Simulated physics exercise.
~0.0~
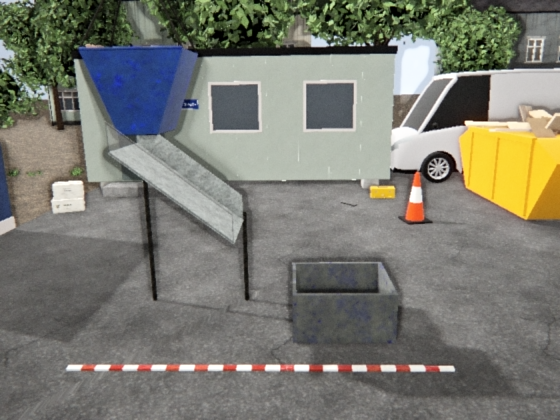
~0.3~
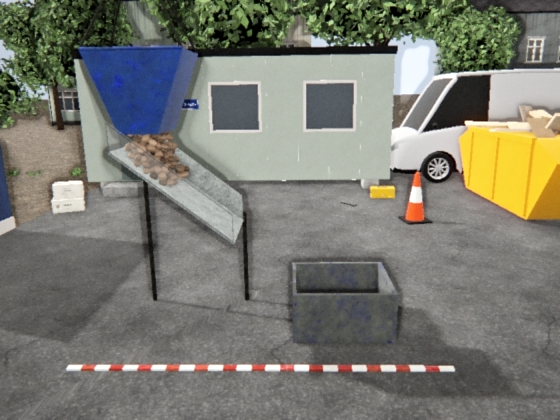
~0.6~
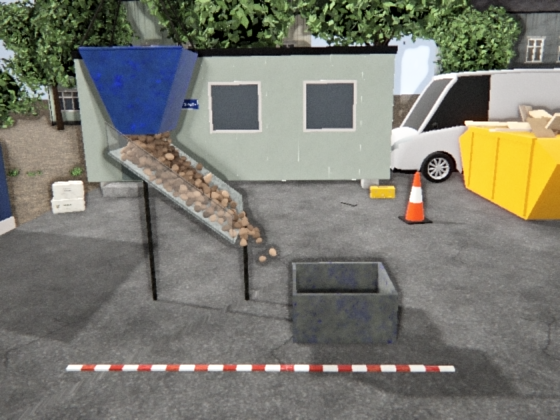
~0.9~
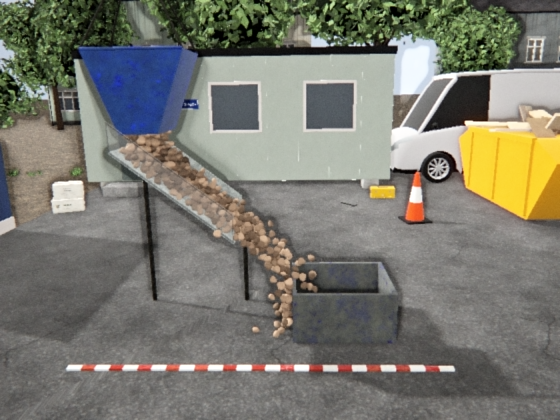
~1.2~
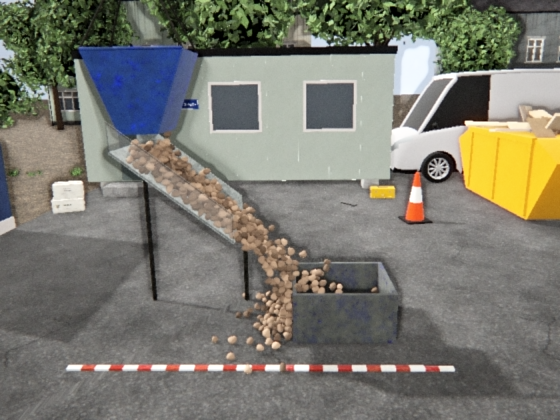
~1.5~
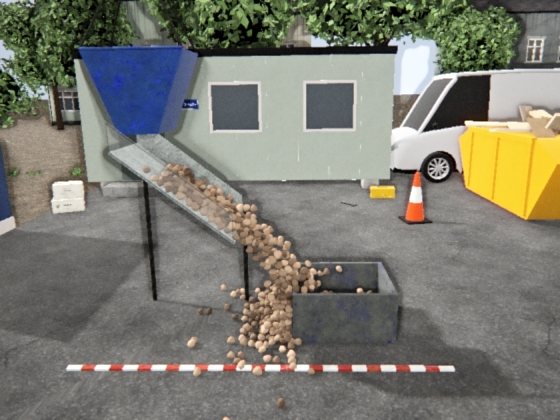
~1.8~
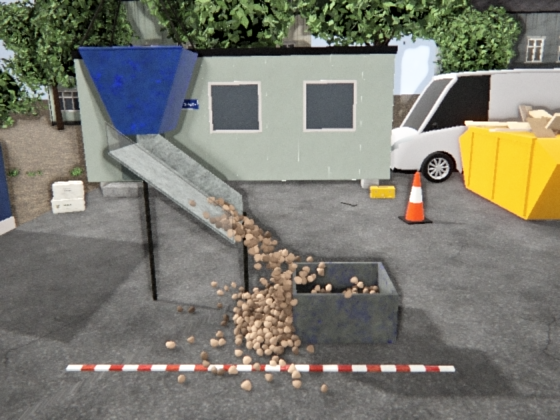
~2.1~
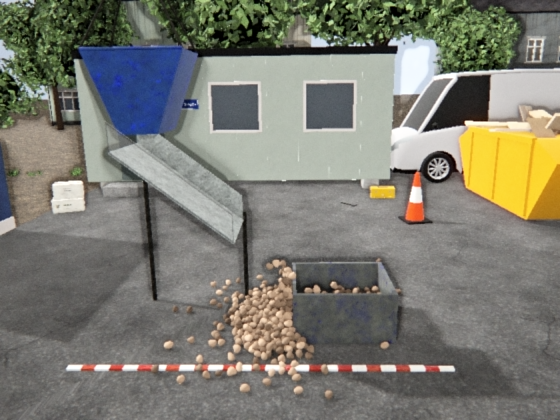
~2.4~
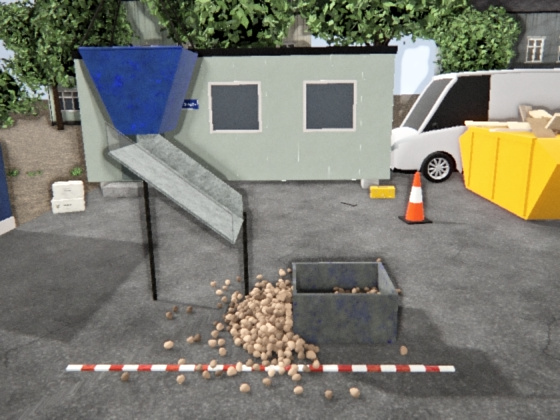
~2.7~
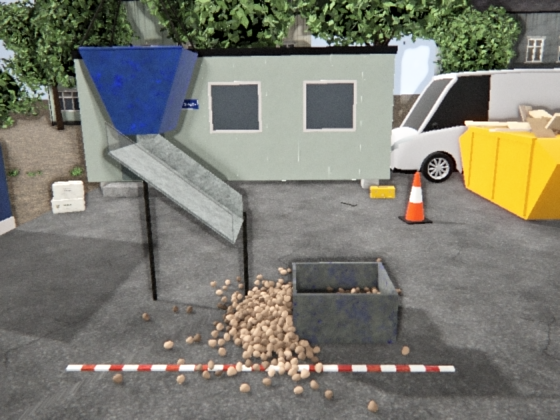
A paved yard is seen from the front and slightly above, with a pale green cabin, a white van, an orange cone and a yellow skip full of rubble behind. At left a blue hopper hangs over a sloping grey steel chute on thin black legs, with an open dark bin below and a red-and-white staff on the ground. Brown rounded stones pour from the hopper and slide down the chute. They spill off its lower end, some dropping into the bin but more piling up left of it. The chute empties, and stray stones roll past the staff. Finally, a large heap rests against the bin's left side, with a smaller share inside.
